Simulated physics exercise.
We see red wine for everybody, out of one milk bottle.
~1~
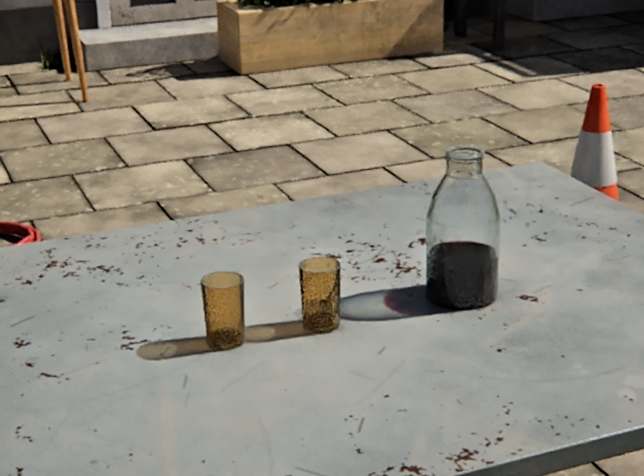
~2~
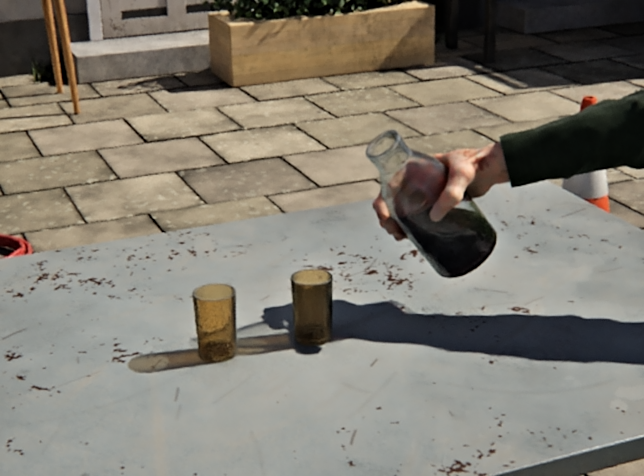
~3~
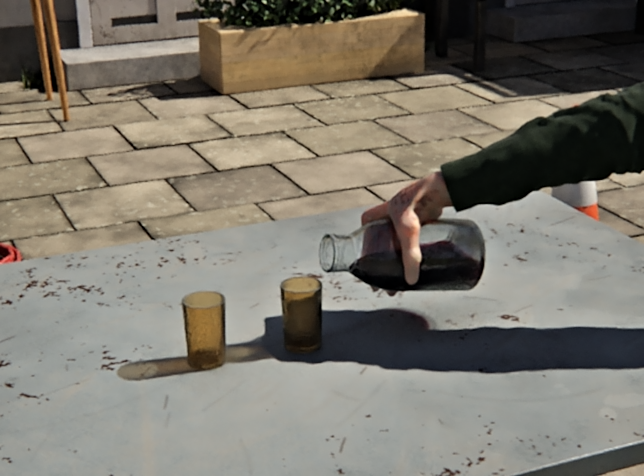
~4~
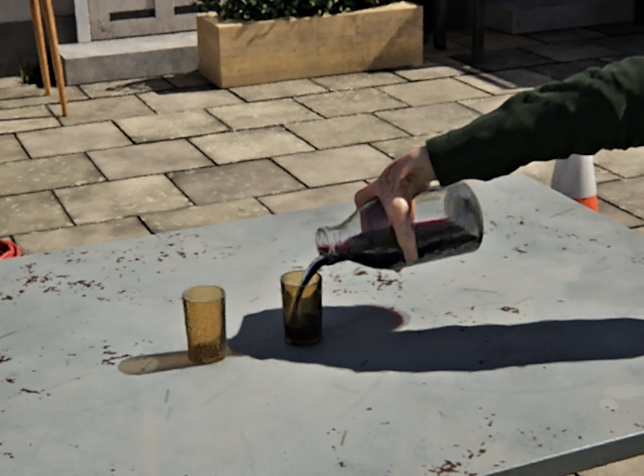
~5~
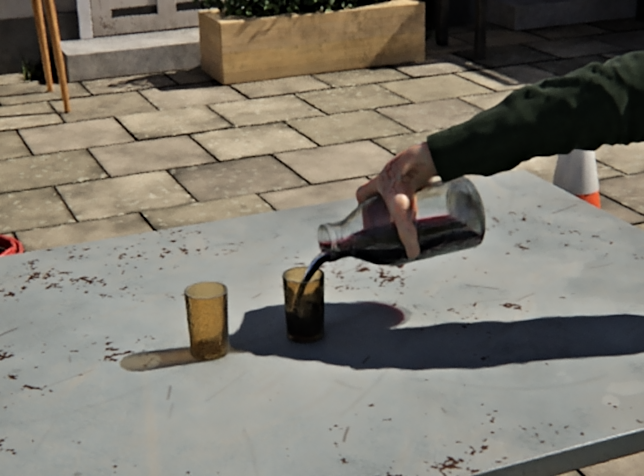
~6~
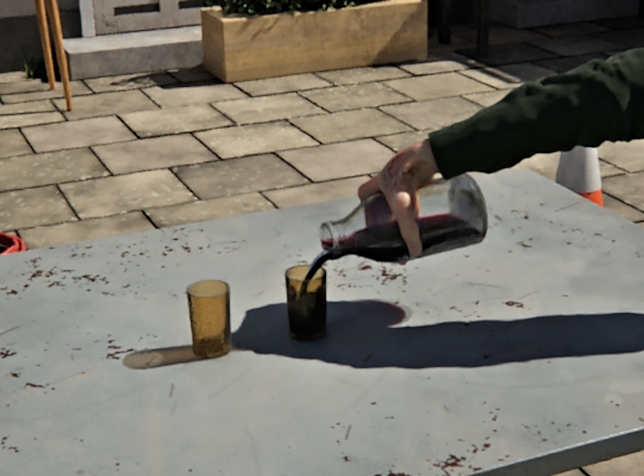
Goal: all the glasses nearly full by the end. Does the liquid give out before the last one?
No, looks like it's going to last to the final one.
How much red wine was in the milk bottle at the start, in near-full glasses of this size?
I'd put it at close to 3.5 servings.
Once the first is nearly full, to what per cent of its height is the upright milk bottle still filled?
Level: About 20 per cent.
A moment on, the first is about three quarters full.
Further on, the first is done and the milk bottle has about two thirds of its load.
When it is over, both are full and about a third of the red wine is over.
